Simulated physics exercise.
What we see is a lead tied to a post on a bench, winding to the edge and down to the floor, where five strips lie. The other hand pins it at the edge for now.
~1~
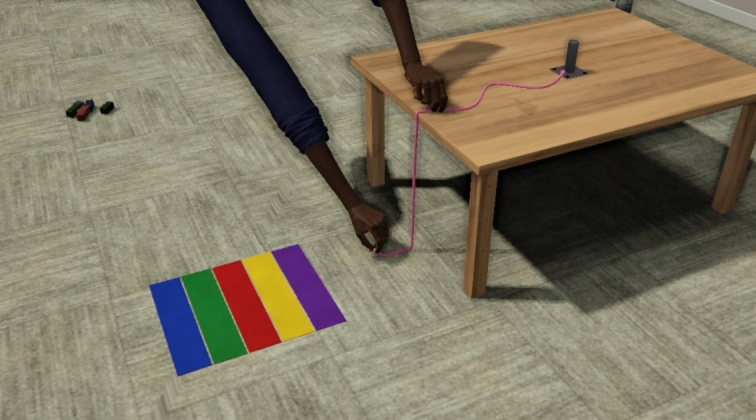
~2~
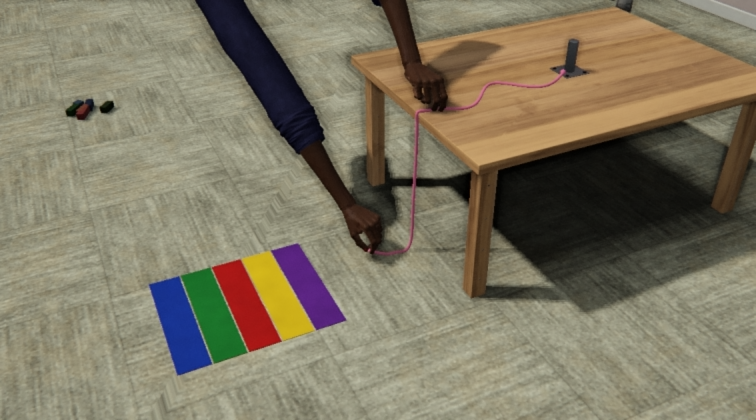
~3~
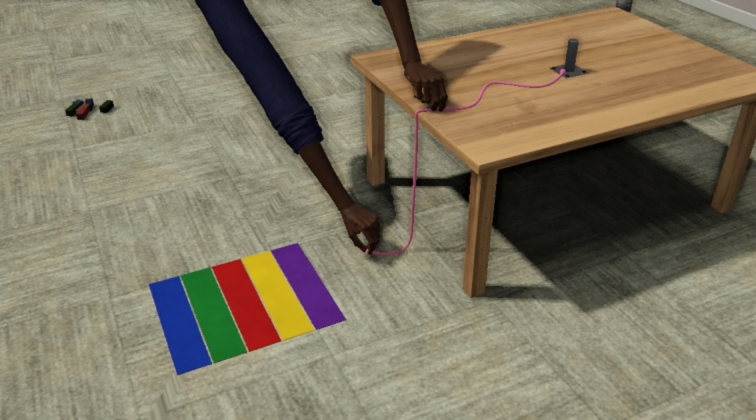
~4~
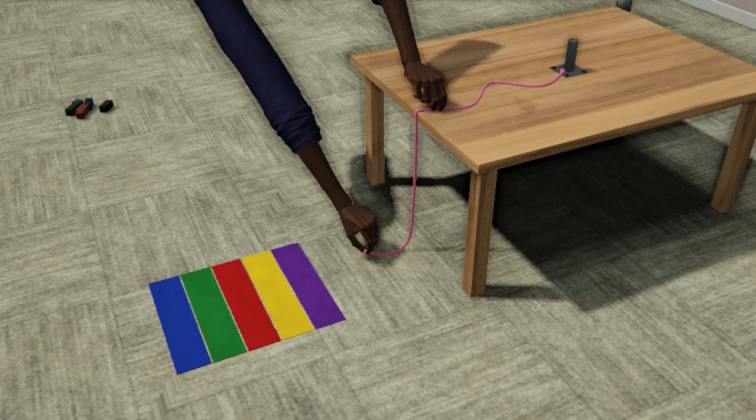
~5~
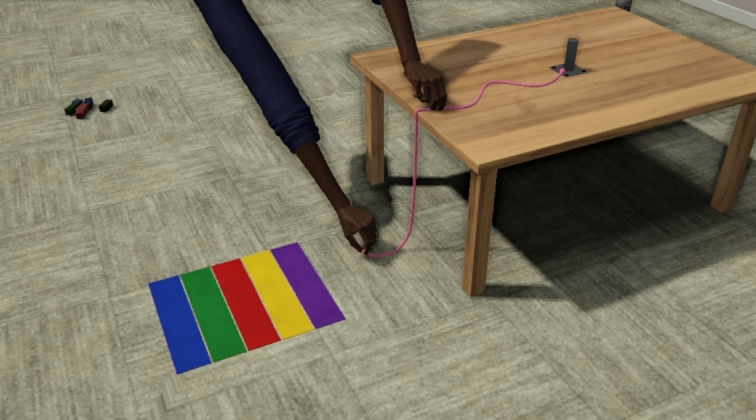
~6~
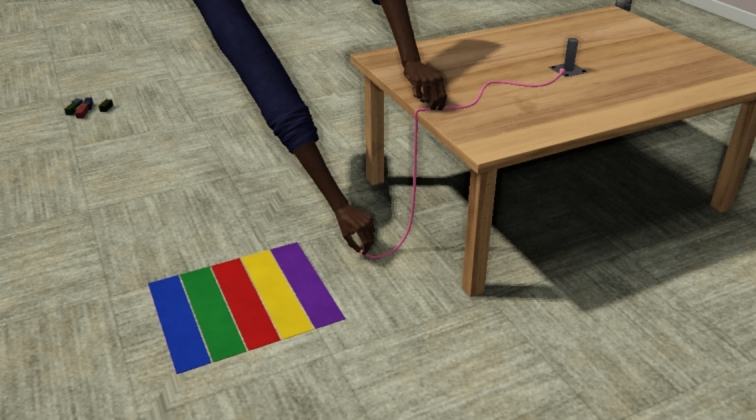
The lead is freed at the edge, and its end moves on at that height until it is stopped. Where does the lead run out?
It gets as far as the red strip.
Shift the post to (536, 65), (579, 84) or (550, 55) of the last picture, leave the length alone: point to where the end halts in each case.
Try by try, around (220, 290), (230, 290) and (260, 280).
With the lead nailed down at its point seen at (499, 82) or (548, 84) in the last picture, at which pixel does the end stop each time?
In that order: (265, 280) and (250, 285).
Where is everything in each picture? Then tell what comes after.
End (375, 249); purple (322, 310); yellow (291, 320); red (258, 331); green (224, 341); blue (189, 353), in the first picture.
End (369, 250); lead through (553, 83) (496, 83) (469, 107) (417, 126) (415, 186) (412, 237), in the second picture.
End (367, 250), in the third picture.
End (365, 251); lead through (552, 82) (495, 82) (469, 107) (417, 125) (415, 185) (410, 236), in the fourth picture.
End (363, 251), in the fifth picture.
End (362, 251); lead through (552, 82) (495, 82) (468, 106) (416, 125) (415, 184) (406, 236), in the sixth picture.
Soon after, end near (298, 270); over purple.
Then, end near (264, 280); over yellow.
At full stretch, end near (244, 285); over red. The red one.
